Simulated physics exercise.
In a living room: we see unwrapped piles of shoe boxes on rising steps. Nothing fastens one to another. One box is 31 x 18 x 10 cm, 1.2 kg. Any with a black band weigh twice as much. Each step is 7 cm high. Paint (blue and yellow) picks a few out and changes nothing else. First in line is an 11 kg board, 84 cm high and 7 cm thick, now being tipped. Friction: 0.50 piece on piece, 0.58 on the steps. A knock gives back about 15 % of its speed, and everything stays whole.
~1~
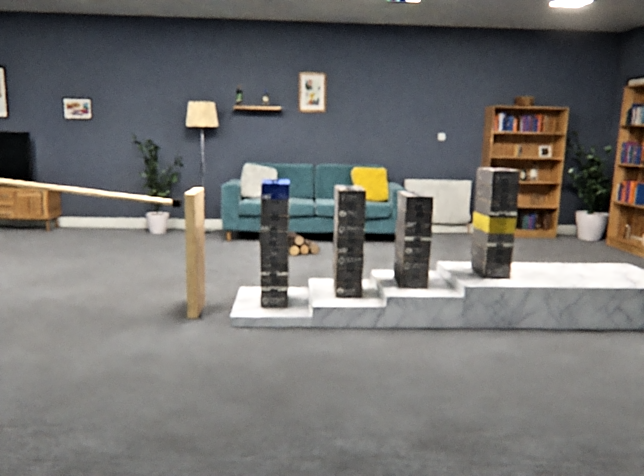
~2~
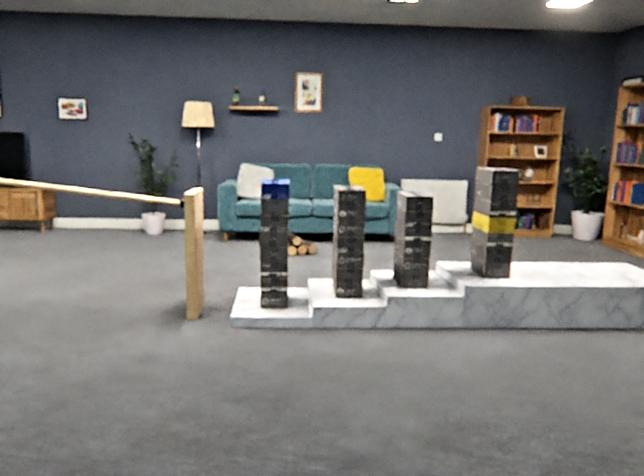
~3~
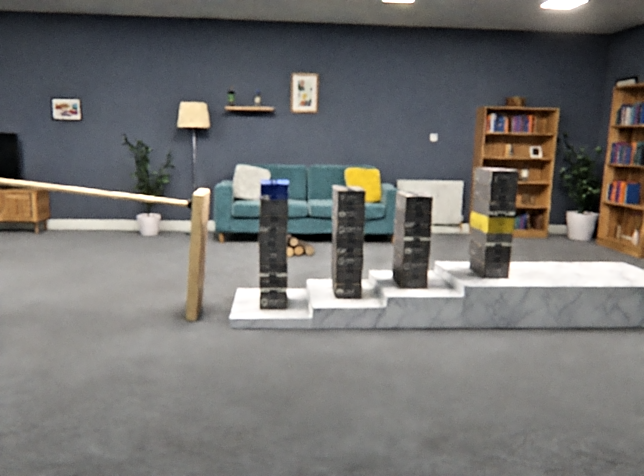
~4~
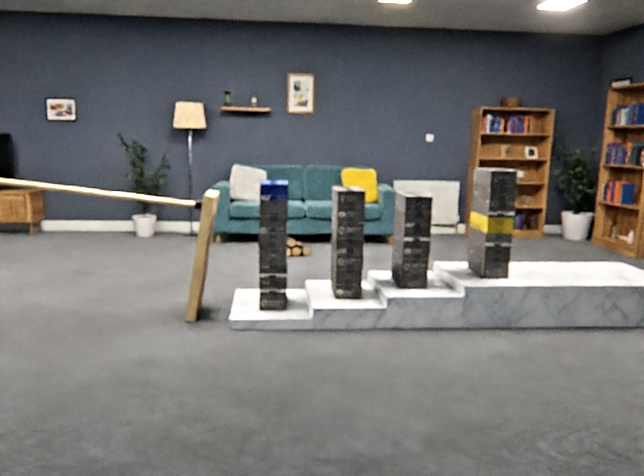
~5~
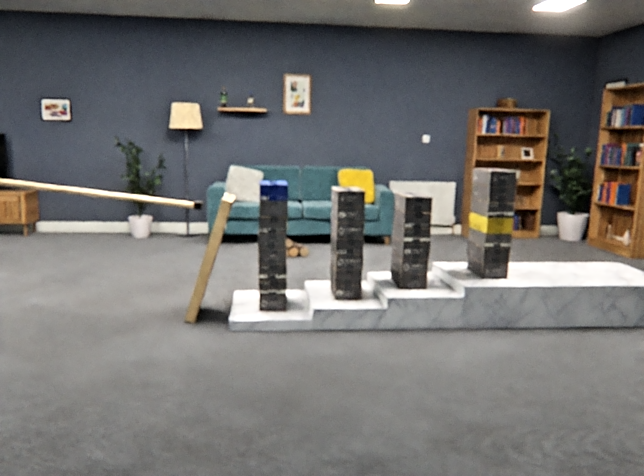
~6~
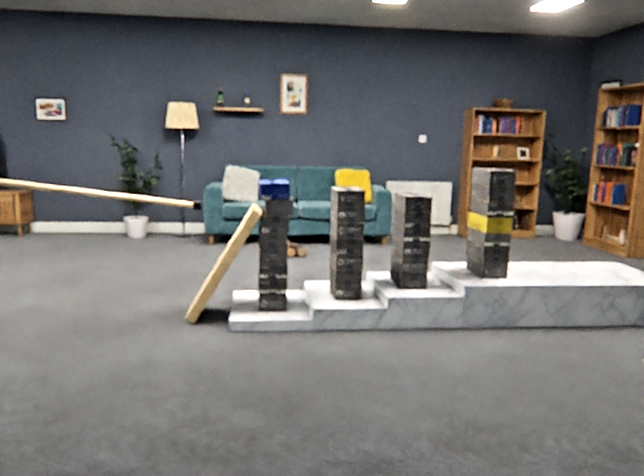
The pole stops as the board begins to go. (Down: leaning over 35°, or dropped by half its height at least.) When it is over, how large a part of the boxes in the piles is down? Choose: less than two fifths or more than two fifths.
Over two fifths of them.
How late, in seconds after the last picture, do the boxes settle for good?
Near 3.0 s.
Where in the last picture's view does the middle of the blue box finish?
Around (377, 235).
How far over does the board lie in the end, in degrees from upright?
Some 65° from upright.
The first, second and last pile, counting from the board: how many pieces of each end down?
By pile: First 8, second 7, last 6.
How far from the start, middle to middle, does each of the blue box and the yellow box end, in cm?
Blue 80, yellow 55.
Then, 0.63 s later than the last frame, board 63° from upright; 8 of the 28 boxes down; blue box tilted 20°, 8 cm lower.
Then, 1.85 s later than the last frame, board 63° from upright; 21 of the 28 boxes down; blue box tilted 46°, 30 cm lower; yellow box tilted 14°.
When it is over, board 63° from upright; 27 of the 28 boxes down; yellow box on its side; blue box tilted 46°, 30 cm lower. That is 96 per cent. In pixels of the last frame, middles, yellow box near (552, 259), blue box near (377, 235).
